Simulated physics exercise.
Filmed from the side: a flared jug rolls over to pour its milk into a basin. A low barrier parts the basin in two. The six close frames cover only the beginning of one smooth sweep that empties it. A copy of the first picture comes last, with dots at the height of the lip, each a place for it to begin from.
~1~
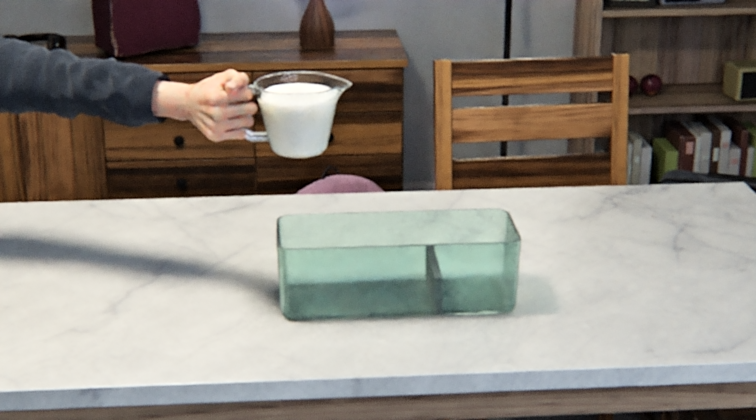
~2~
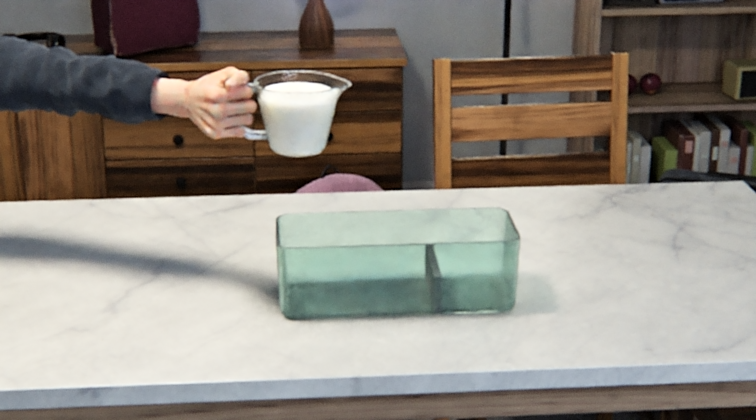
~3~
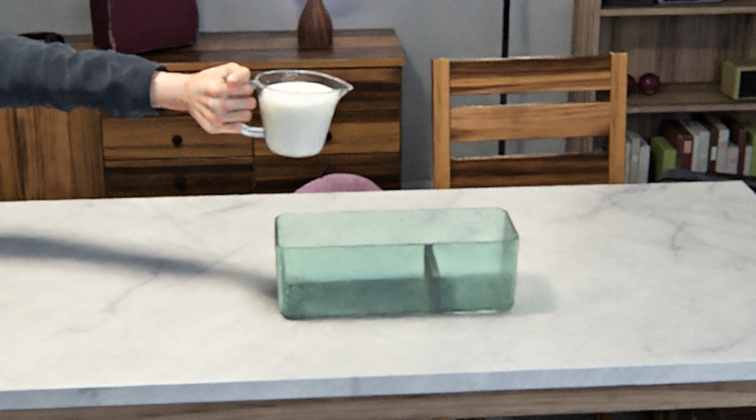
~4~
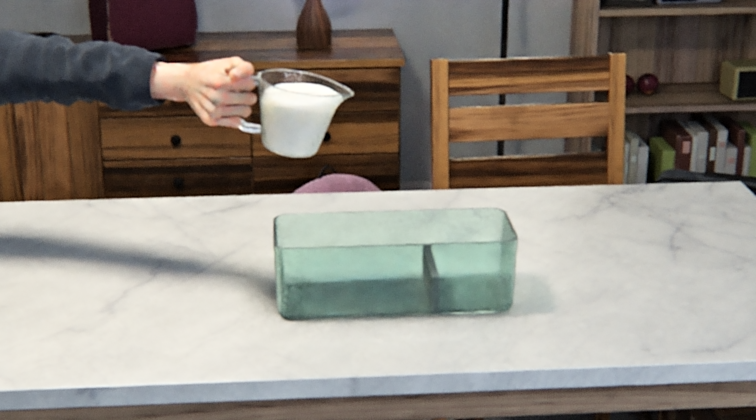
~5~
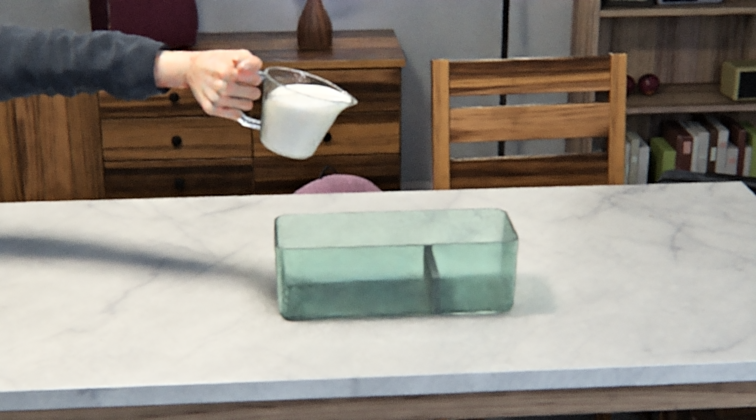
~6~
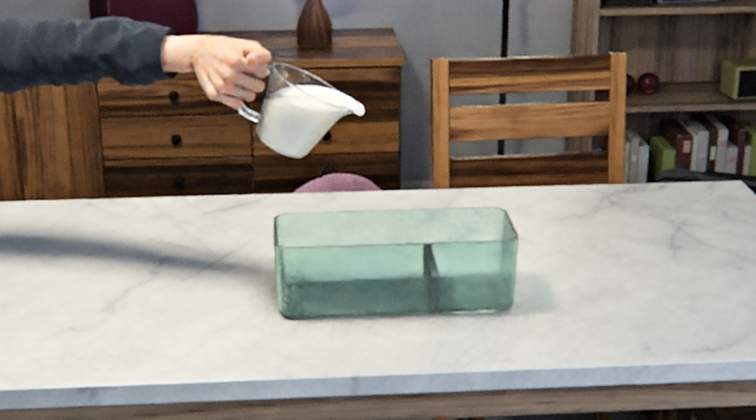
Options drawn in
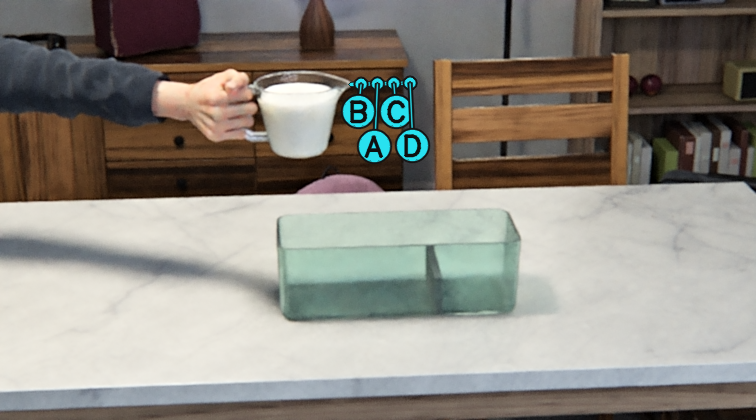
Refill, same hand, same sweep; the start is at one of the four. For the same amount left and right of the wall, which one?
Best: C.
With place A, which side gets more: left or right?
More ends on the left.
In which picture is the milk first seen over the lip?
In picture 6.
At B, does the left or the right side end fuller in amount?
The left one.
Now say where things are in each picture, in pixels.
Upright, lip at (350, 84); basin from (281, 318) to (516, 309); top of the wall at (434, 260); nothing has left yet, in the first frame.
Upright, lip at (350, 84); nothing has left yet, in the second frame.
Tipped about 5°, lip at (351, 87); nothing has left yet, in the third frame.
Tipped about 11°, lip at (353, 94); nothing has left yet, in the fourth frame.
Tipped about 19°, lip at (356, 102); nothing has left yet, in the fifth frame.
Tipped about 29°, lip at (357, 110); milk is over the lip, down to (357, 110), in the sixth frame.
In cyan, A at (377, 83); B at (361, 84); C at (393, 83); D at (410, 83).
For place A, about 80 % ends left of the wall and 17 % right of it; 4 % is lost outside.
For place B, about 92 % ends left of the wall and 3 % right of it; 5 % is lost outside.
For place C, about 48 % ends left of the wall and 51 % right of it.
For place D, about 19 % ends left of the wall and 79 % right of it.
